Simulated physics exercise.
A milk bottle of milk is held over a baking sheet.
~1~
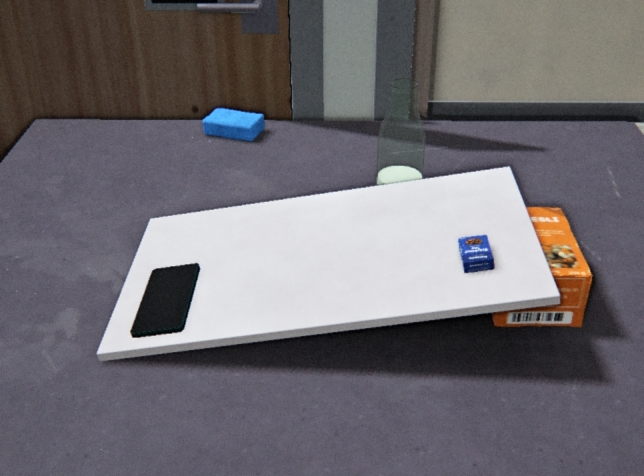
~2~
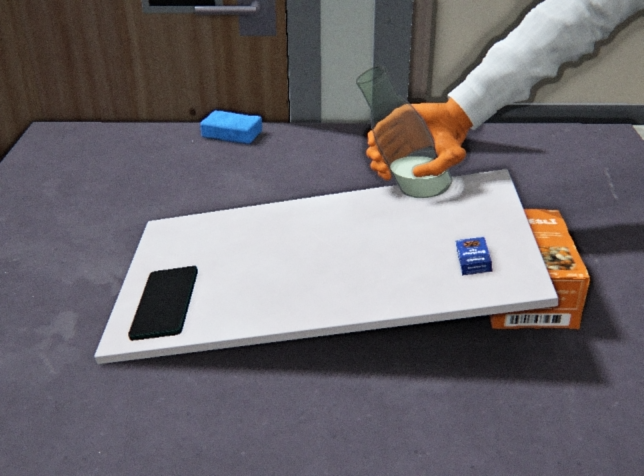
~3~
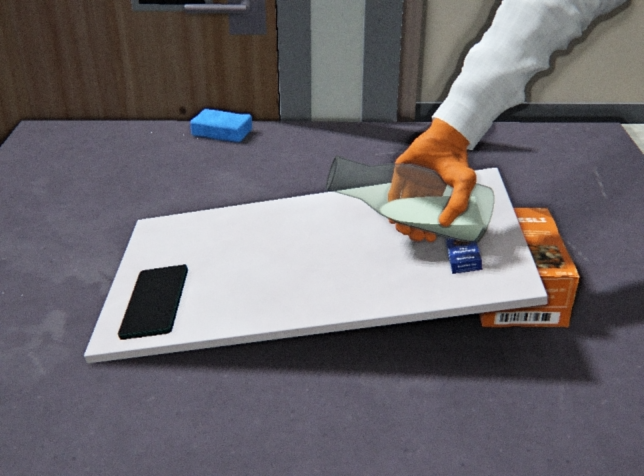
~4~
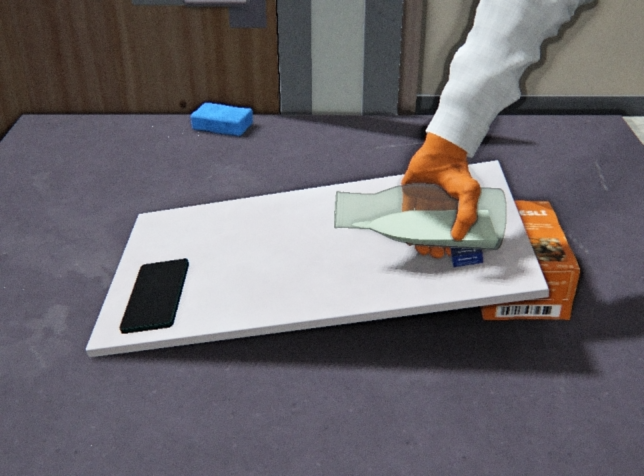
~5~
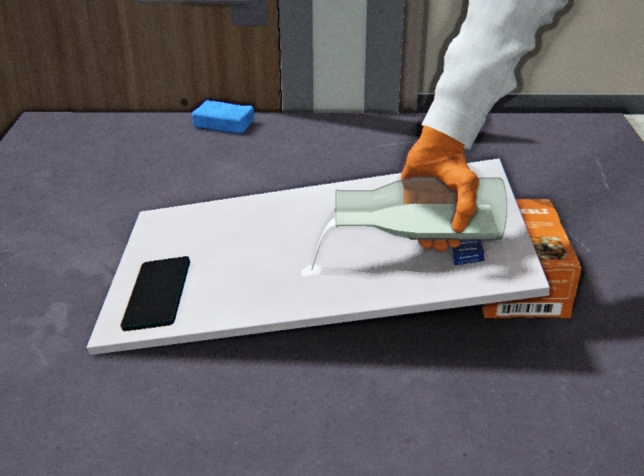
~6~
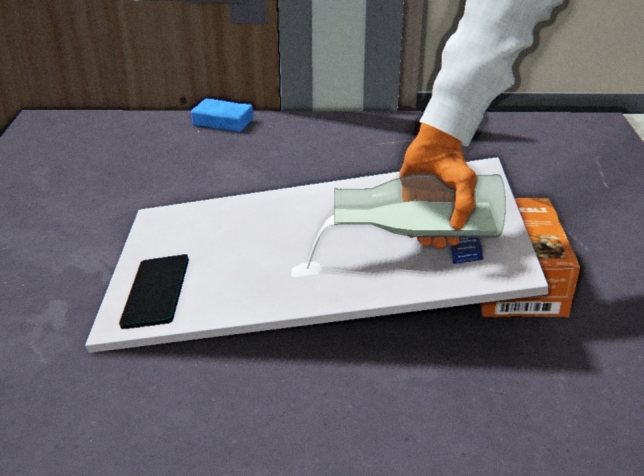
An orange-gloved hand in a white sleeve reaches in from the upper right, grips a greenish see-through bottle behind a white board and lifts it over the board. Seen from slightly above on a dark grey tabletop, the board slopes down leftward from an orange box, holding a black phone and small blue carton, with a blue sponge behind. The view shifts slightly as the bottle tips leftward until level, and white liquid pours onto the board.
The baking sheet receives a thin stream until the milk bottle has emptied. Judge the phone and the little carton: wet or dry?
Phone: Wet, little carton: Dry.
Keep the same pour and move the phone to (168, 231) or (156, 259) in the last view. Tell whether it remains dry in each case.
It stays out of reach in the first try and gets caught by the spill in the second.
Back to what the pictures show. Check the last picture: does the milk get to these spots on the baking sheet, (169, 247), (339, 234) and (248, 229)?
Going through them: Spilled on for the first, spill-free for the next, spill-free for the last.
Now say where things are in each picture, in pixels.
The first frame shows the baking sheet slopes down to the left; milk bottle (402, 140) nearly empty; phone (167, 299); little carton (476, 253).
The second frame shows milk bottle (400, 132) tipped 25° with all of its load; phone (165, 302).
The third frame shows milk bottle (405, 194) tipped 70° with all of its load; little carton (463, 254).
The fourth frame shows the baking sheet slopes down to the left; milk bottle (414, 214) tipped 85° with all of its load; phone (156, 294).
The fifth frame shows the first of it lands; milk bottle (415, 208) tipped 90° with all of its load; little carton (466, 245).
The sixth frame shows the first of it lands; milk bottle (414, 206) tipped 90° with all of its load; phone (156, 290); little carton (464, 244).
A moment on, it runs down to the left; the phone is reached; the little carton is untouched.
Further on, it runs down to the left and off the end; the phone is reached; the little carton is untouched.
When it is over, it runs down to the left and off the end; the phone is reached; the little carton is untouched.
